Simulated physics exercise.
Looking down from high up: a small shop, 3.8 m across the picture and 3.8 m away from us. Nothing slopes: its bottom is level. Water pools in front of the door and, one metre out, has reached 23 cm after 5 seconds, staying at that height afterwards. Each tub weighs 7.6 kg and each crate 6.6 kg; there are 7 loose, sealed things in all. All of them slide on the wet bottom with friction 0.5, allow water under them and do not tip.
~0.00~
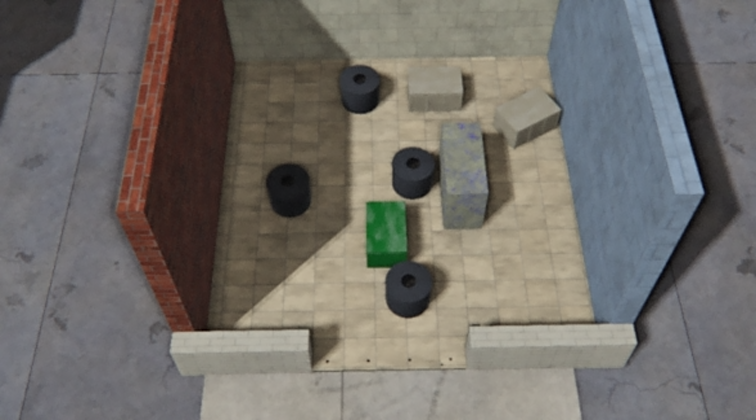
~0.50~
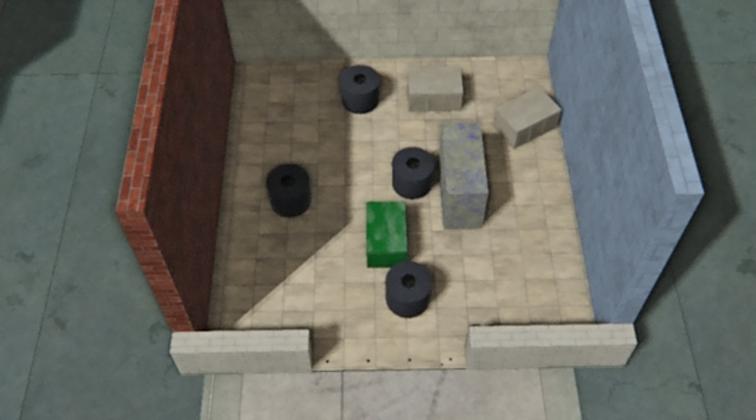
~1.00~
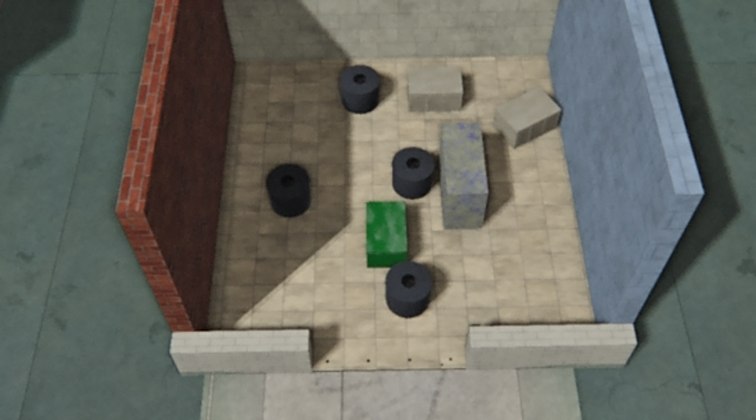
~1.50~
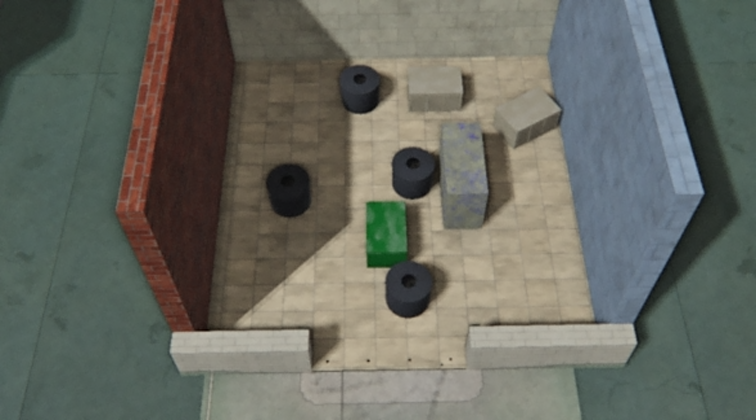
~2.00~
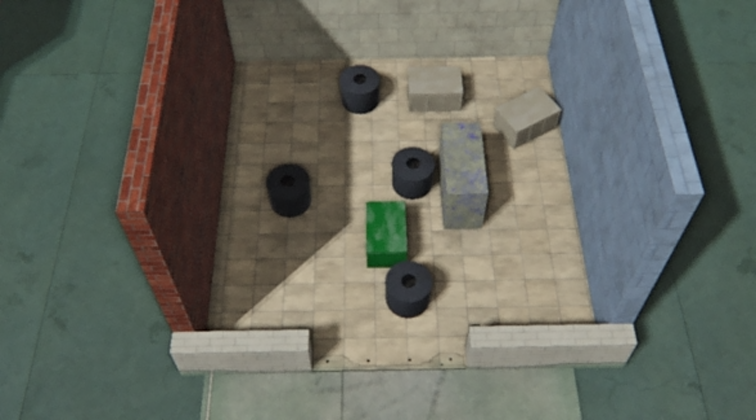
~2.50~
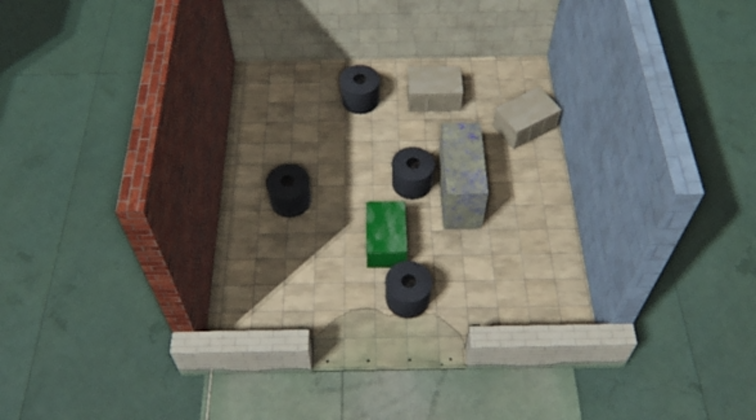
To begin with, a small shop seen from high above holds dark cylinders, pale blocks and a green crate, with grey ground outside. Greenish water spreads over that ground and closes over the strip before the doorway, then a shallow, rounded sheet creeps inside, while the objects stay still.
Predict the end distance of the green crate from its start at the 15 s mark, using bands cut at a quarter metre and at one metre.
Band: Over one metre.
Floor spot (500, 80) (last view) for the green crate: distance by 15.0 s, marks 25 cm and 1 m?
I'd say it goes a long distance.
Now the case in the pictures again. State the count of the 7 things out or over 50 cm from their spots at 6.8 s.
By my reckoning, 4.
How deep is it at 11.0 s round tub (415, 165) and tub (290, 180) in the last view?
I'd estimate 12 cm for the first and 16 cm for the second.
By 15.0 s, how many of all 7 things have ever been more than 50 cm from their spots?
I make that 7.
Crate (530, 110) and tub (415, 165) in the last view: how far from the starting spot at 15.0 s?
In that order: 60 cm, 140 cm.
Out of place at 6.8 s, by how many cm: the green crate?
Displacement by then near 200 cm.
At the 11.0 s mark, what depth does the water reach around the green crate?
Somewhere close to 16 cm.
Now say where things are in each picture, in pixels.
In the first frame, the green crate at (386, 226), on the bottom; water covers 0.0 m2; 0 of 7 have shifted.
In the second frame, the green crate at (386, 226), on the bottom; water covers 0.0 m2; 0 of 7 have shifted.
In the third frame, the green crate at (386, 226) rests on the ground; 0.0 m2 under water; 0 of 7 have shifted.
In the fourth frame, the green crate at (386, 226), on the bottom; water covers 0.0 m2; 0 of 7 have shifted.
In the fifth frame, the green crate at (386, 226), on the bottom; water covers 0.0 m2; 0 of 7 have shifted.
In the sixth frame, the green crate at (386, 226) rests on the ground; 0.5 m2 under water; 0 of 7 have shifted.
After 3.5 s the green crate is near (386, 220), 0.1 m from its start, aground; 0 afloat.
After 6.8 s the green crate is near (321, 74), 2.1 m from its start, afloat; 4 afloat.
After 11.0 s the green crate is near (317, 45), 2.5 m from its start, afloat; 7 afloat.
After 15.0 s the green crate is near (298, 54), 2.4 m from its start, afloat; 7 afloat.
